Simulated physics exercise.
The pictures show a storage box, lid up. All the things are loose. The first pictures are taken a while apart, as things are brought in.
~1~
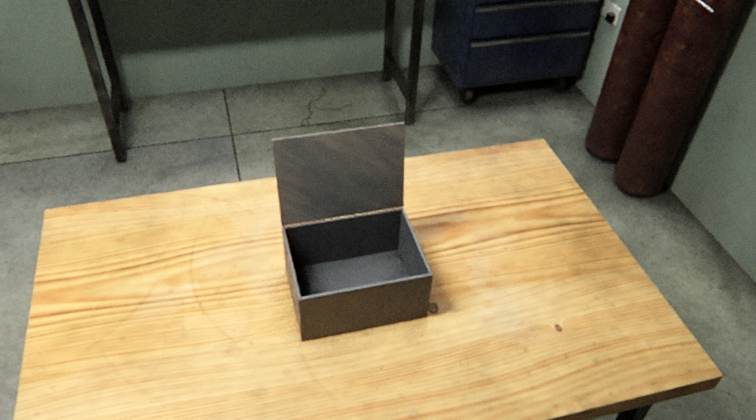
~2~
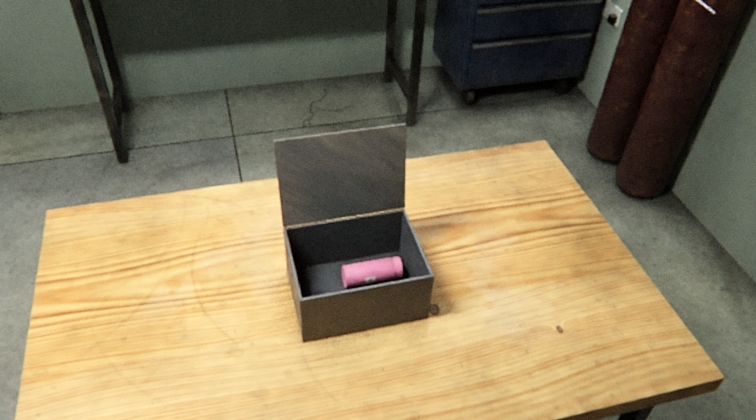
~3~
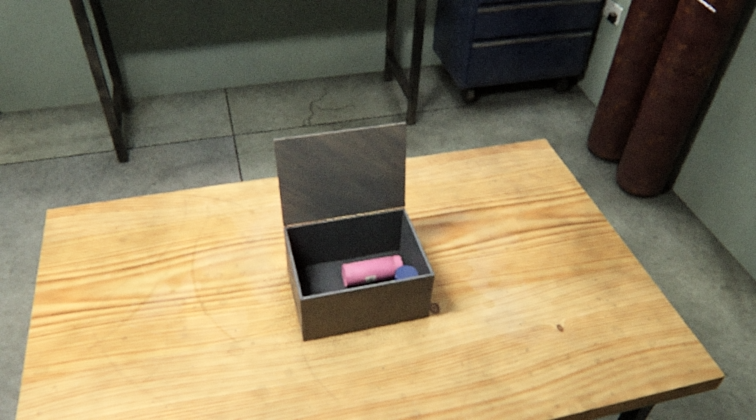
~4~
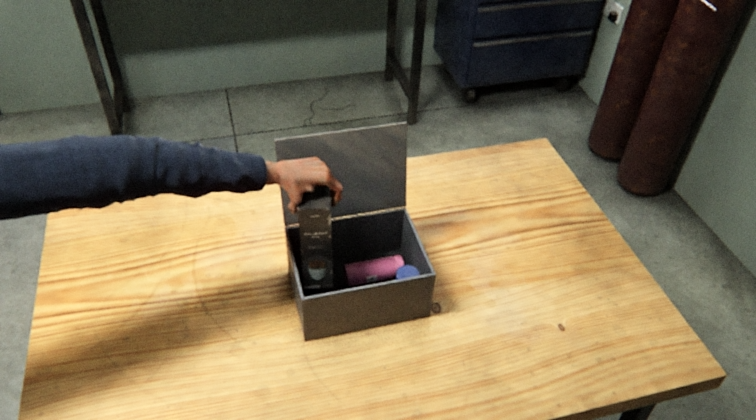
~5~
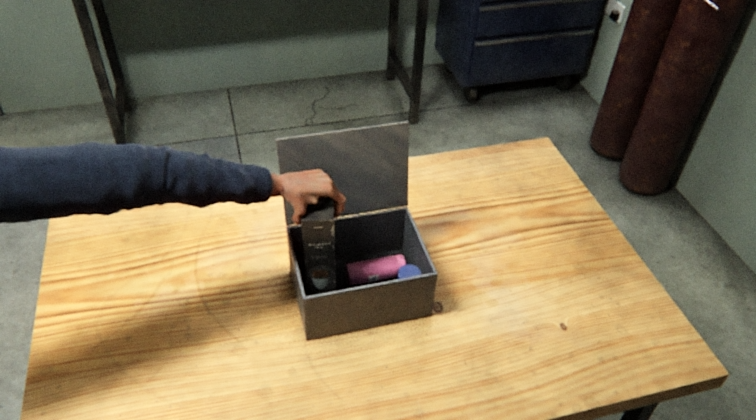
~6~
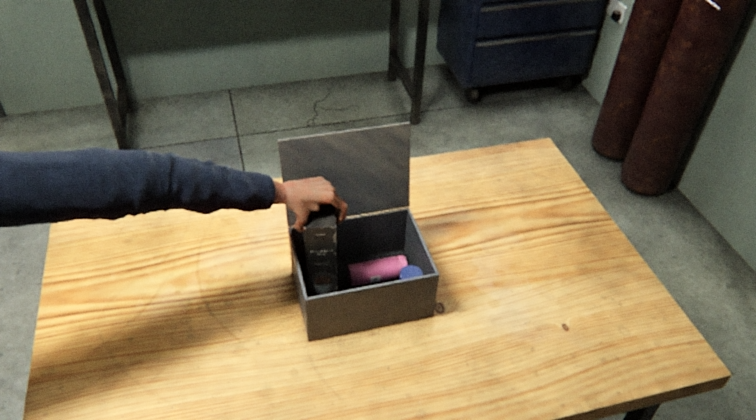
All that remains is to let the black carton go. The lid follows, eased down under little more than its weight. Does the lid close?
Here the lid will not close.
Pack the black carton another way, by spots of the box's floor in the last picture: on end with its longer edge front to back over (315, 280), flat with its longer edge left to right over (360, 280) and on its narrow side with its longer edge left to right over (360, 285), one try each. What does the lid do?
In the first case it is held up; in the second case it sits on the rim; in the third case it shuts flat.
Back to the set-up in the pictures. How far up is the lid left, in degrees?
Some 65° above the rim.
Then, 1.10 s later than the last frame, lid starting down.
Then, 1.30 s later than the last frame, lid 78° above the rim.
When it is over, lid 67° above the rim; all 3 as before. End places, in pixels of the last picture, black carton near (322, 255).
